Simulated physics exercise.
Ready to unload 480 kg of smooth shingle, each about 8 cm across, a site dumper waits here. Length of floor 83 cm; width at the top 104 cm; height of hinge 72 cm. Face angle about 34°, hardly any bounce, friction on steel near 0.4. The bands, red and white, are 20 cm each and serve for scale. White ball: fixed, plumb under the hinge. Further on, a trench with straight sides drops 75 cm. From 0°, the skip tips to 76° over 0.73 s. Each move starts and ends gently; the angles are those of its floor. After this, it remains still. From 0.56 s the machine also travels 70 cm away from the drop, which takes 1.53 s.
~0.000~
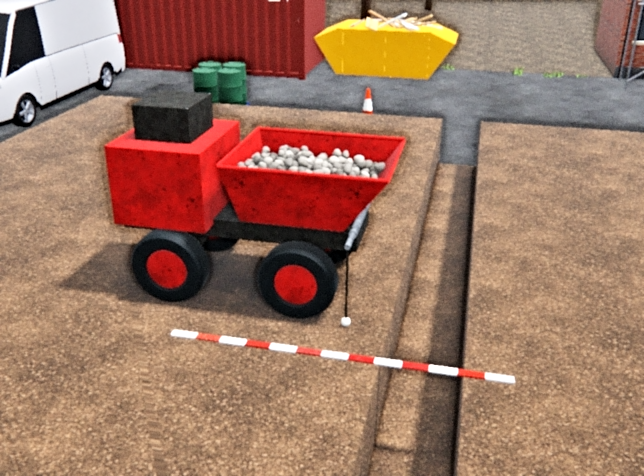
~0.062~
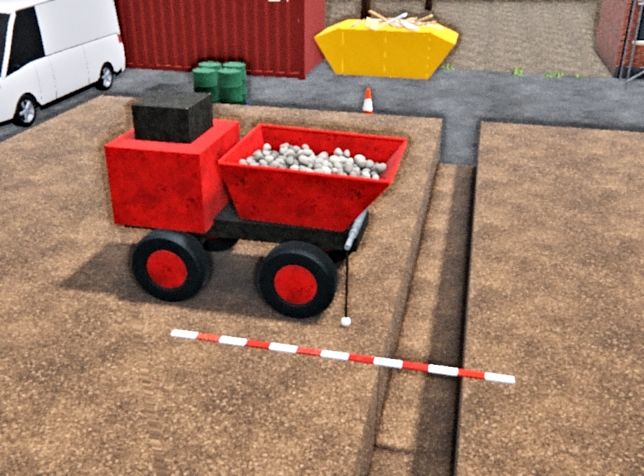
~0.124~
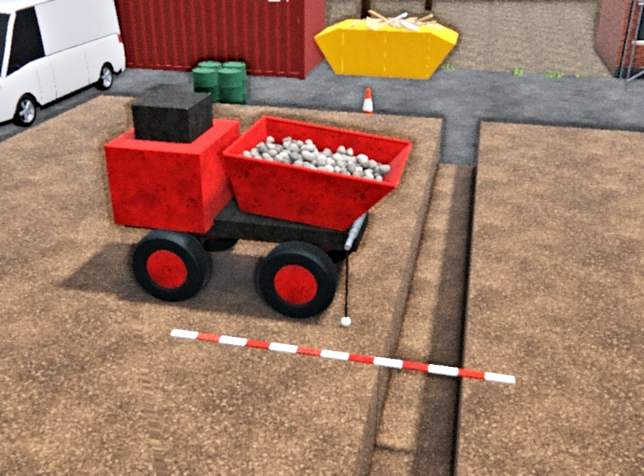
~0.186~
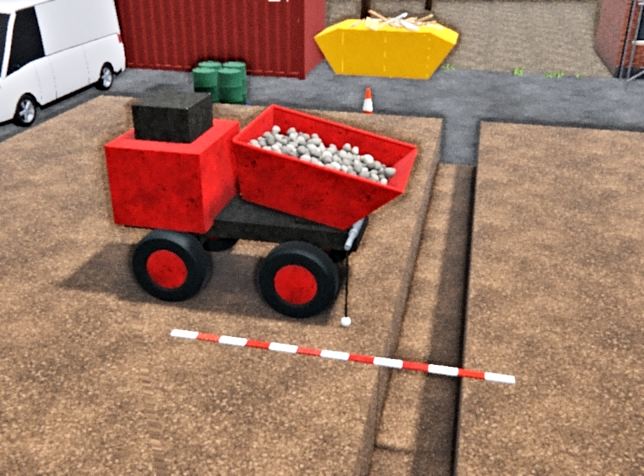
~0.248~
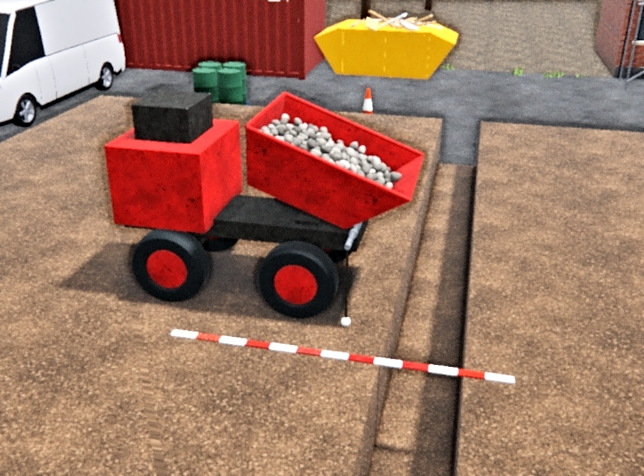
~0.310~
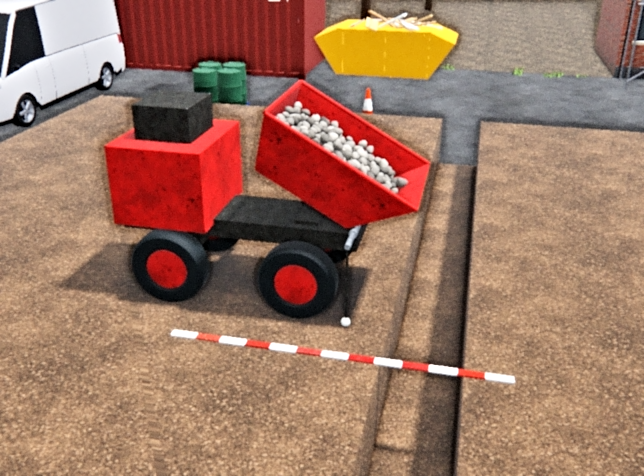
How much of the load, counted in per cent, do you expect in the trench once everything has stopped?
I expect around 50 per cent in the trench.
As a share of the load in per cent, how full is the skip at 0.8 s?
About 85% remains inside.
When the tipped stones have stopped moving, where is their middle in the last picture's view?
The middle should be near (474, 304).
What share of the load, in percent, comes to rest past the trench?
Some 50 per cent of the load.
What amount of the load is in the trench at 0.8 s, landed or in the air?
Roughly 15 percent of the load.
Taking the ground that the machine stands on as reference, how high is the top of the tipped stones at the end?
The top ends up around 16 cm above the machine's ground.
After 0.6 s the floor is at 64°; 100 % in the skip; the foremost stones are at (414, 218).
After 0.8 s the floor is at 76°; 85 % in the skip, 15 % in the trench; the foremost stones are at (473, 273).
After 2.5 s the floor is at 76°; 0 % in the skip, 1 % short of the trench, 49 % in the trench, 50 % past the trench; the foremost stones are past the picture's edge.
After 5.1 s the floor is at 76°; 0 % in the skip, 1 % short of the trench, 49 % in the trench, 50 % past the trench; the foremost stones are past the picture's edge.
